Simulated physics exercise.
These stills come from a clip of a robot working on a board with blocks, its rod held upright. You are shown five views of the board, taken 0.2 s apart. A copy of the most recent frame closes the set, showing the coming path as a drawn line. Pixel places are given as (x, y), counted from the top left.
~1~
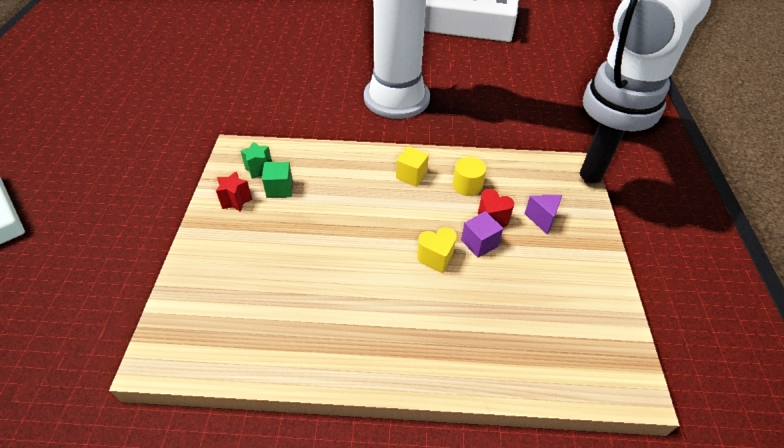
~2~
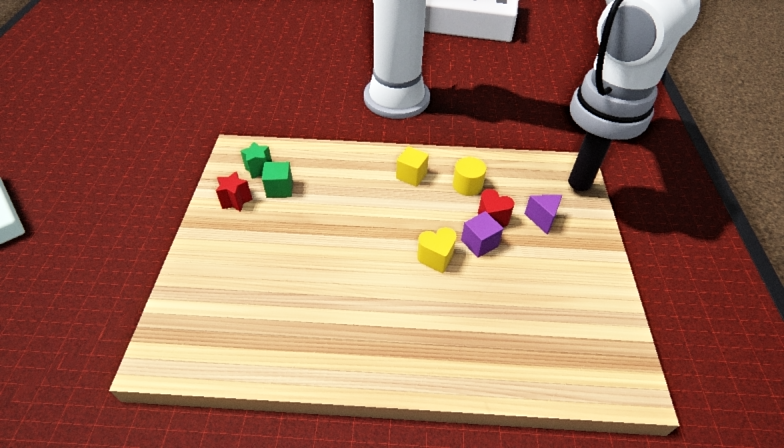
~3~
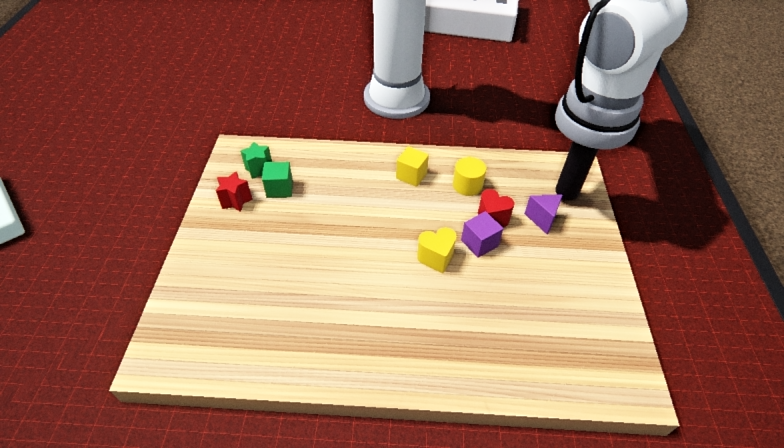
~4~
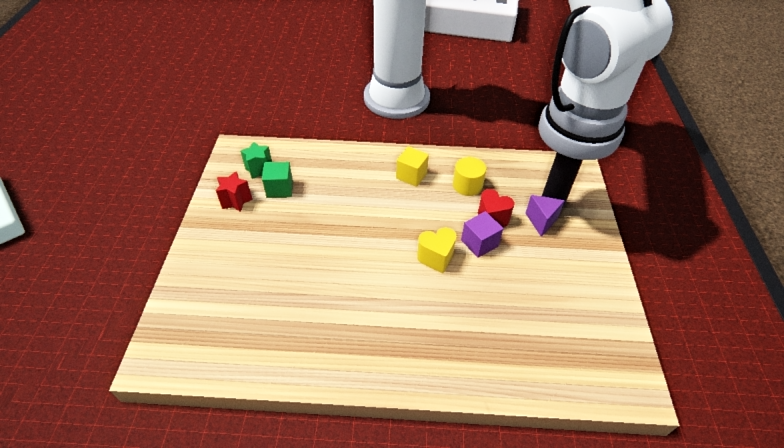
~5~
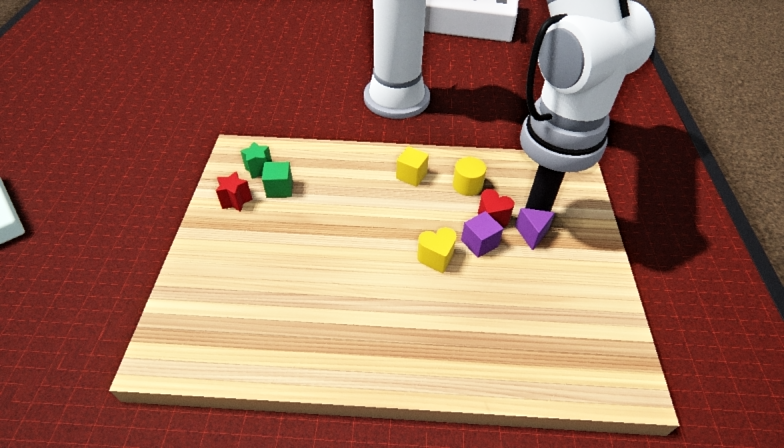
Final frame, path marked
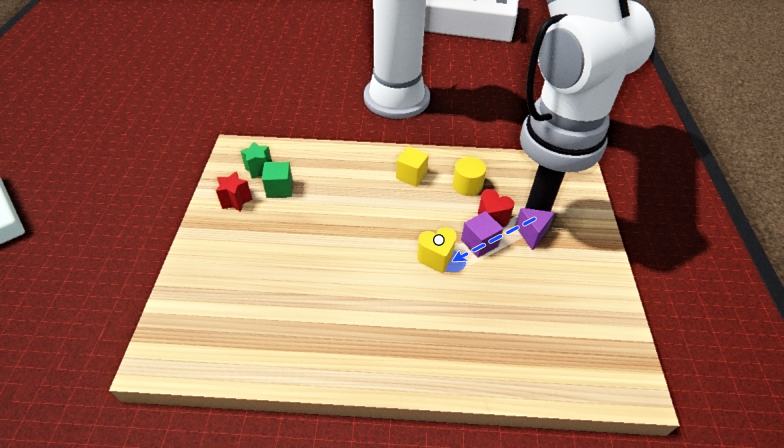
The clip shows colored blocks on a wooden board as a robot arm with a black rod moves in from the upper right toward the purple triangular block, then pushes it a short way down and to the left.
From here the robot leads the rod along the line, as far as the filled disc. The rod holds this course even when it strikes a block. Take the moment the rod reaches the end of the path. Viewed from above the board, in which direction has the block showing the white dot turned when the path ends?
Seen from overhead, it turns anticlockwise.
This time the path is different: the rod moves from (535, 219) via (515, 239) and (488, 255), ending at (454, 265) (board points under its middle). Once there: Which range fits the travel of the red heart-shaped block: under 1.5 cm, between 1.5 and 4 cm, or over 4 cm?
Shift: Under 1.5 cm.
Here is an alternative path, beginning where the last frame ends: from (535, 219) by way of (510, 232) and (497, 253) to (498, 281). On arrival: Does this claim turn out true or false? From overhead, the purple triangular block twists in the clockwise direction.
The statement is false.
Path on the board, in a line from (535, 219) to (453, 261); the dot is on the yellow heart-shaped block.
On the path given first. One third of the way, rod at (510, 226); red heart-shaped block at (491, 199); purple triangular block at (533, 229), turned 35° anticlockwise.
Two thirds of the way, rod at (482, 240); yellow heart-shaped block at (429, 242), turned 15° anticlockwise; purple four-sided block at (458, 231), turned 30° clockwise; red heart-shaped block at (491, 199); purple triangular block at (532, 229), turned 40° anticlockwise.
At the end, rod at (454, 255); yellow heart-shaped block at (396, 247), turned 25° anticlockwise; purple four-sided block at (428, 238), turned 45° clockwise; red heart-shaped block at (491, 199); purple triangular block at (532, 229), turned 40° anticlockwise.
